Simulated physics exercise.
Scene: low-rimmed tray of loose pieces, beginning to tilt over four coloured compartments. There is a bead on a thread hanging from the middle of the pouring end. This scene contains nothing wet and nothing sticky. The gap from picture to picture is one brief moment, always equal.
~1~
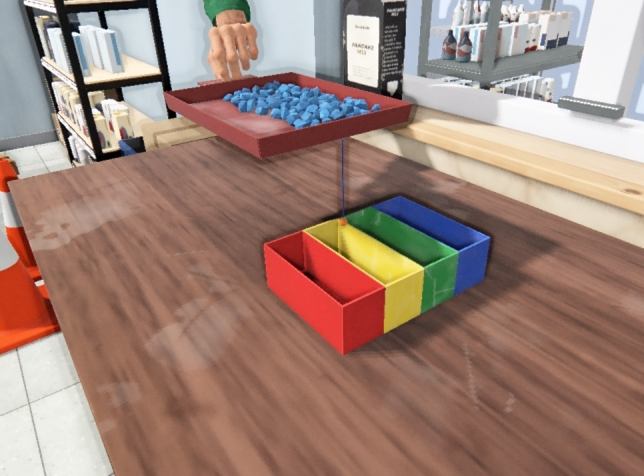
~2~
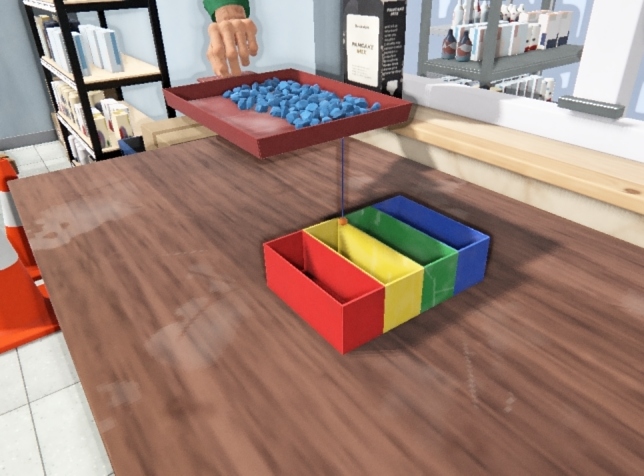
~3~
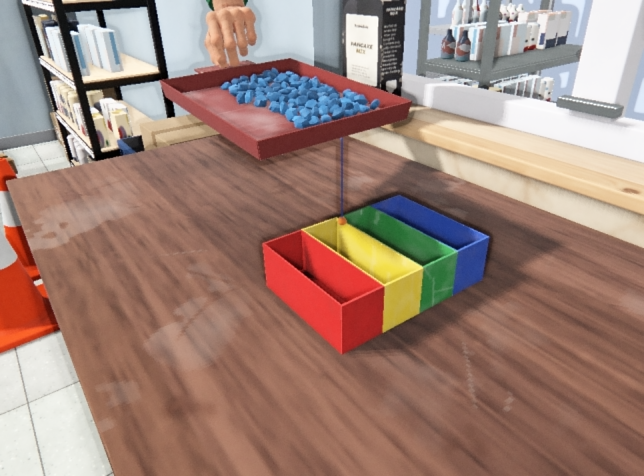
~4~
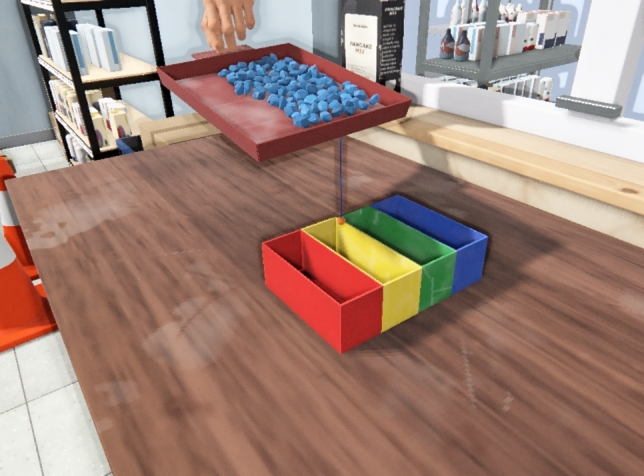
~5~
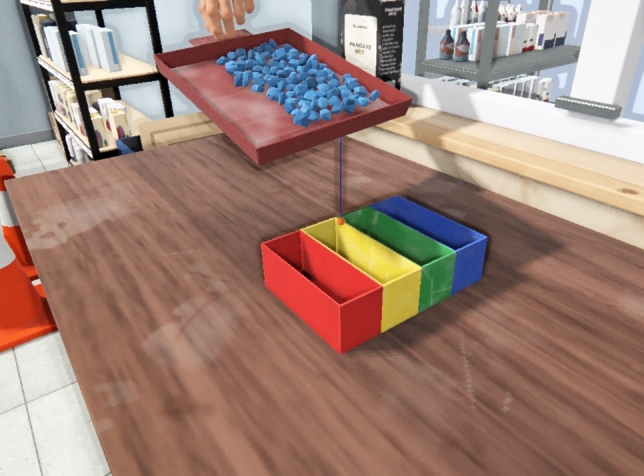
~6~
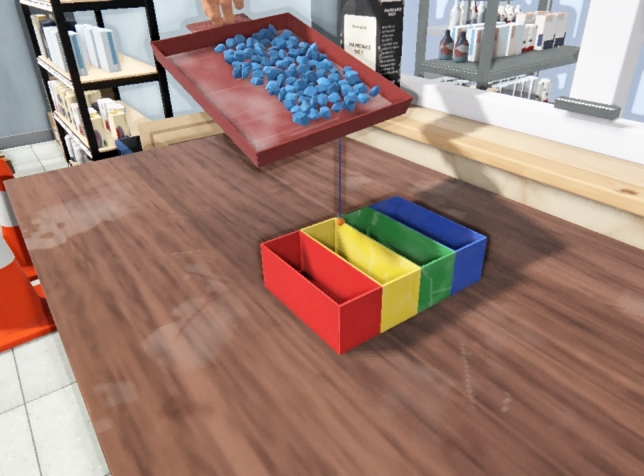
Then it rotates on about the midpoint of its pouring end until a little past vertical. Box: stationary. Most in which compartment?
Red compartment.
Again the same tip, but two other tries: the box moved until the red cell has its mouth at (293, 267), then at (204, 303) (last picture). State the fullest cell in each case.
The red one first, green second.
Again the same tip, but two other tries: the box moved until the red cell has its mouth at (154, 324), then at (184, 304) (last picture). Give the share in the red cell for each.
Close to 0 in a hundred, then close to 0 in a hundred.
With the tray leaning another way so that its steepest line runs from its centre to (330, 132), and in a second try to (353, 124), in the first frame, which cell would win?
So the first one goes to the green cell and the second to that blue cell.
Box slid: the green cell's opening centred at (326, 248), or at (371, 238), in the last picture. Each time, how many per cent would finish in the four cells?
Roughly 100 per cent, then roughly 100 per cent.
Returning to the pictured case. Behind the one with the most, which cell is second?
The answer would be the yellow one.
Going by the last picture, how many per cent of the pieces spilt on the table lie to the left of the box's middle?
Roughly 100 in a hundred.
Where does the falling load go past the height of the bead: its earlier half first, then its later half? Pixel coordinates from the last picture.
I'd put it at roughly (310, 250), and after that at roughly (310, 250).
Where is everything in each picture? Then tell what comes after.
Corners of the pouring end at (259, 137) and (408, 103), level; middle of the load at (295, 103), aquarium stones; bead on its thread at (343, 222); red cell at (364, 316); yellow cell at (403, 296); green cell at (439, 279); blue cell at (472, 262), in the first frame.
Corners of the pouring end at (259, 137) and (408, 102), level; middle of the load at (295, 100), in the second frame.
Corners of the pouring end at (258, 139) and (408, 101), tipped barely, lowest at the left corner; middle of the load at (294, 94), in the third frame.
Corners of the pouring end at (258, 142) and (408, 99), tipped a little, lowest at the left corner; middle of the load at (293, 85), in the fourth frame.
Corners of the pouring end at (258, 146) and (408, 98), tipped a little, lowest at the left corner; middle of the load at (293, 77), in the fifth frame.
Corners of the pouring end at (258, 150) and (409, 97), tipped clearly, lowest at the left corner; middle of the load at (292, 69); red cell at (361, 316); yellow cell at (400, 296); green cell at (436, 278); blue cell at (468, 262), in the sixth frame.
Soon, tray tipped steeply; nearly all on the tray; a small part falling or outside the box.
A while on, tray tipped past a quarter turn; about a third on the tray; about a quarter in the red cell; a small part in the yellow cell; a stray few in the green cell; about a quarter falling or outside the box.
Towards the end, tray tipped past a quarter turn; about a third in the red cell; about a quarter in the yellow cell; a small part in the green cell; about a third falling or outside the box.
Finally, tray tipped past a quarter turn; about a third in the red cell; about a quarter in the yellow cell; a small part in the green cell; none in the blue cell; about a third outside the box.
